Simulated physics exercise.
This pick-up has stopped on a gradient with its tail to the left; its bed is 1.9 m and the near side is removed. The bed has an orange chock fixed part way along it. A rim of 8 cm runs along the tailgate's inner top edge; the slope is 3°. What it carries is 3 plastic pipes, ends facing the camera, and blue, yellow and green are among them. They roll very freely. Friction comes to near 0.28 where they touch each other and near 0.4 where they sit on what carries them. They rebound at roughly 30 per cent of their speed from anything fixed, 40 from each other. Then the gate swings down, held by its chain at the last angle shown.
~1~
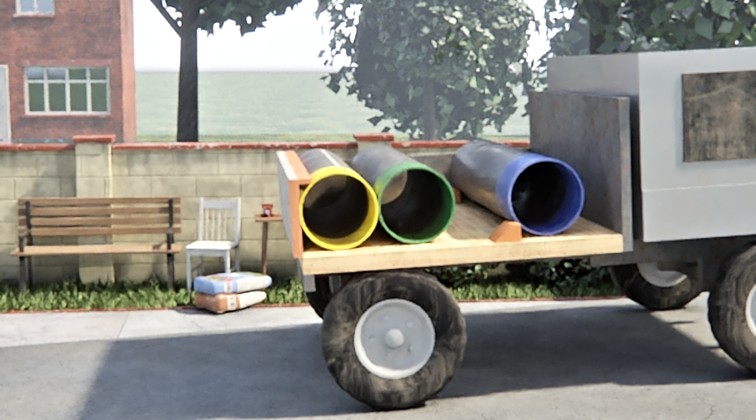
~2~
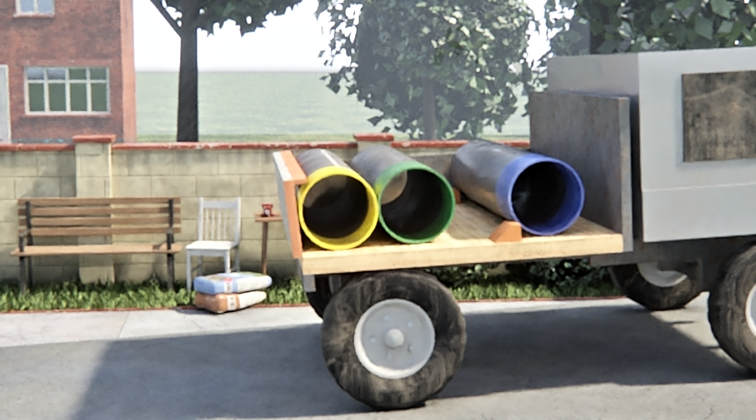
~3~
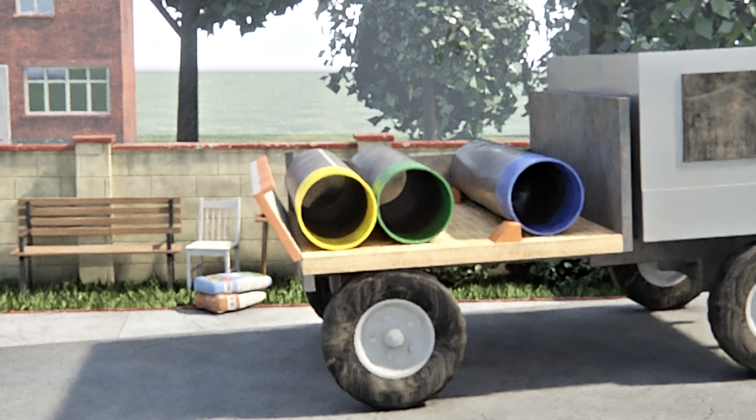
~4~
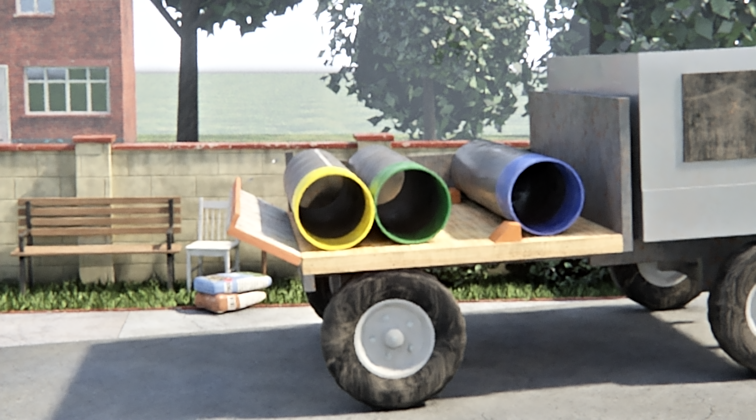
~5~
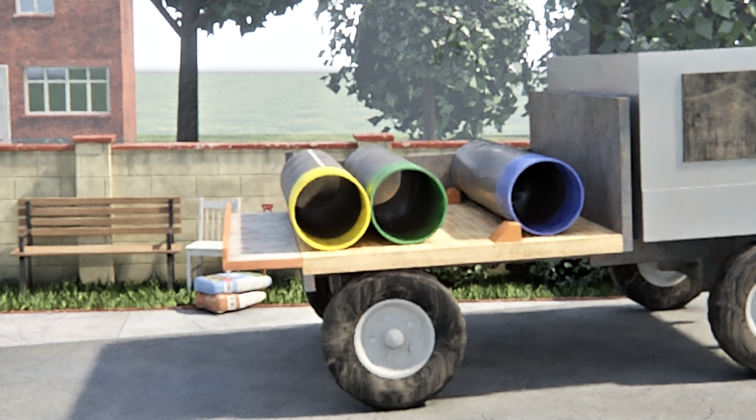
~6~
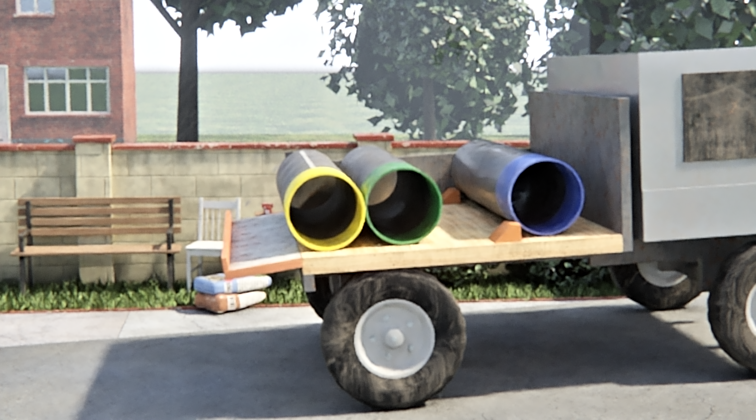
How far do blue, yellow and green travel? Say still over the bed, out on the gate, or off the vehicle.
For blue: Still over the bed. For yellow: Out on the gate. For green: Still over the bed.
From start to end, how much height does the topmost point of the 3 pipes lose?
Drop: Approx. 0 centimetres.
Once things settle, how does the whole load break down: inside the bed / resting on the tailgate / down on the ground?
Respectively 2, 1, 0.
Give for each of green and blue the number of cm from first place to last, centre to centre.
Roughly: Green 50, blue 0.
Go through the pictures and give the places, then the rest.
The first frame shows blue (547, 197), yellow (339, 211), green (417, 206); gate 87° above level, tip at (293, 183); 3 of the 3 make up the bottom layer on the bed.
The second frame shows blue (547, 197), yellow (339, 211), green (417, 206); gate 83° above level, tip at (288, 184).
The third frame shows blue (547, 197), yellow (338, 211), green (416, 206); gate 59° above level, tip at (259, 196).
The fourth frame shows blue (547, 197), yellow (335, 211), green (413, 206); gate 26° above level, tip at (231, 230).
The fifth frame shows blue (547, 197), yellow (331, 212), green (409, 206); gate 2° below level, tip at (227, 266).
The sixth frame shows blue (547, 197), yellow (326, 212), green (404, 207); gate 9° below level, tip at (228, 275).
Another 0.2 s on from the last picture, blue is on the bed, 145 cm short of the hinge; yellow is on the bed, 10 cm short of the hinge, rolling left; green is on the bed, 60 cm short of the hinge, rolling left; 0 gone off the back.
Another 0.4 s on from the last picture, yellow is on the bed, 5 cm short of the hinge, rolling left; green is on the bed, 55 cm short of the hinge, rolling left; still the same for blue; 0 gone off the back.
Another 0.6 s on from the last picture, yellow is on the bed, 5 cm short of the hinge, rolling left; green is on the bed, 50 cm short of the hinge, rolling left; still the same for blue; 0 gone off the back.
Another 0.8 s on from the last picture, yellow is on the gate, 5 cm past the hinge, rolling left; green is on the bed, 40 cm short of the hinge, rolling left; still the same for blue; 0 gone off the back.
In the end (3.7 s after the last picture), blue is on the bed, 145 cm short of the hinge; yellow is on the gate, 25 cm past the hinge; green is on the bed, 20 cm short of the hinge; 0 gone off the back.
